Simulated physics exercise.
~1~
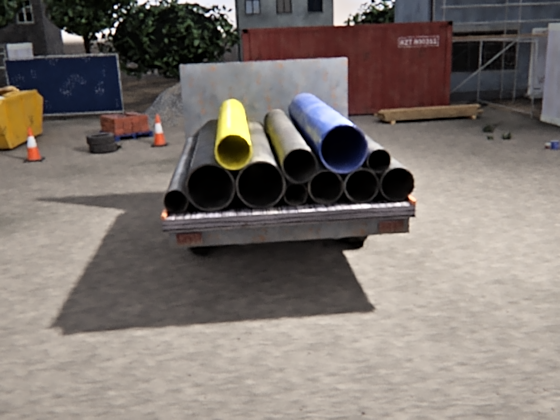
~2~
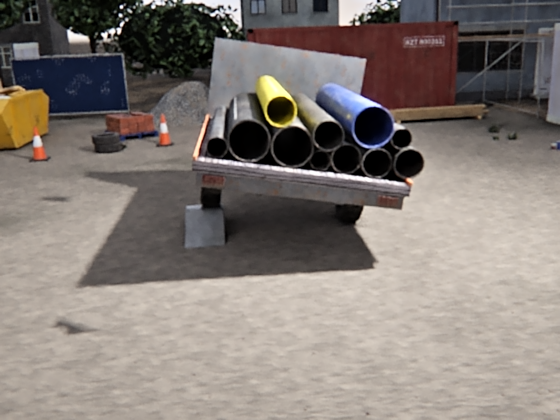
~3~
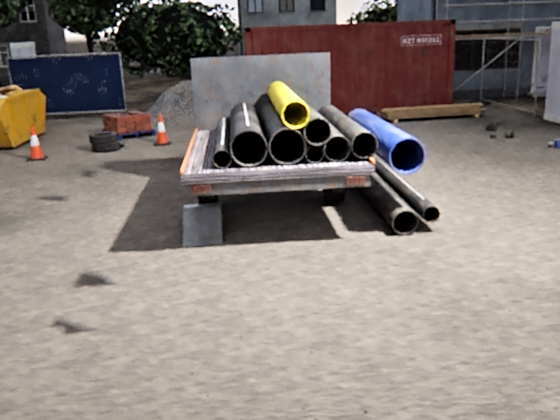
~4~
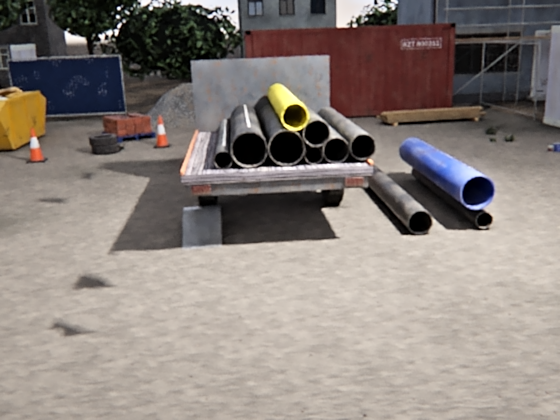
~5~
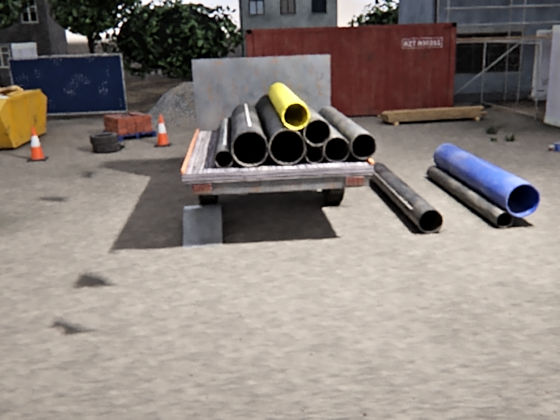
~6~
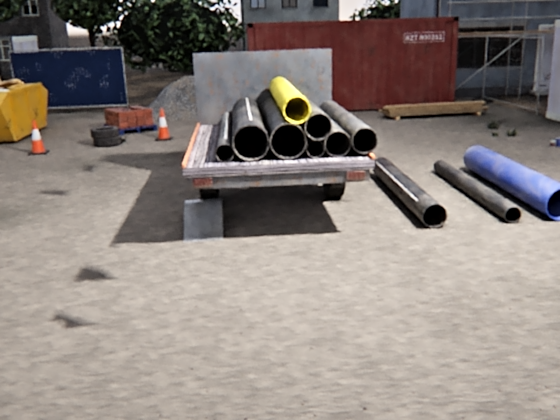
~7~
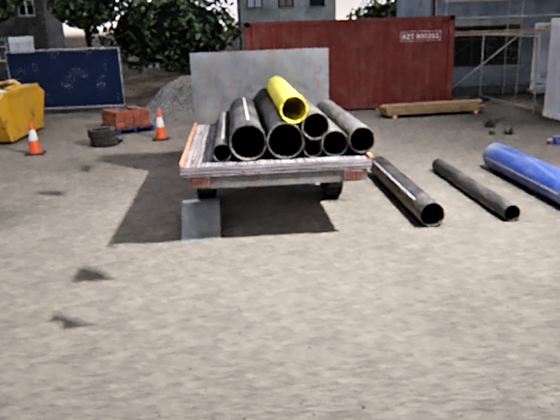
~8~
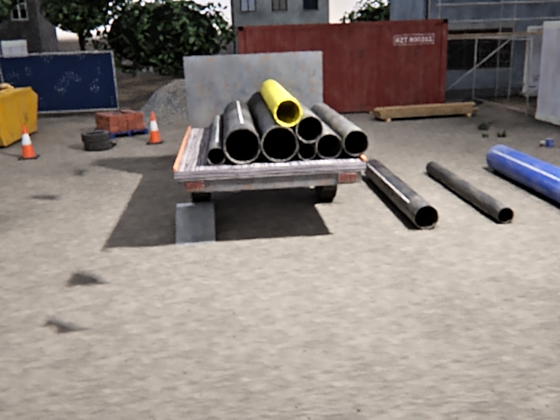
A trailer tilts right, dropping the blue pipe and two black ones; yellow stays aboard.
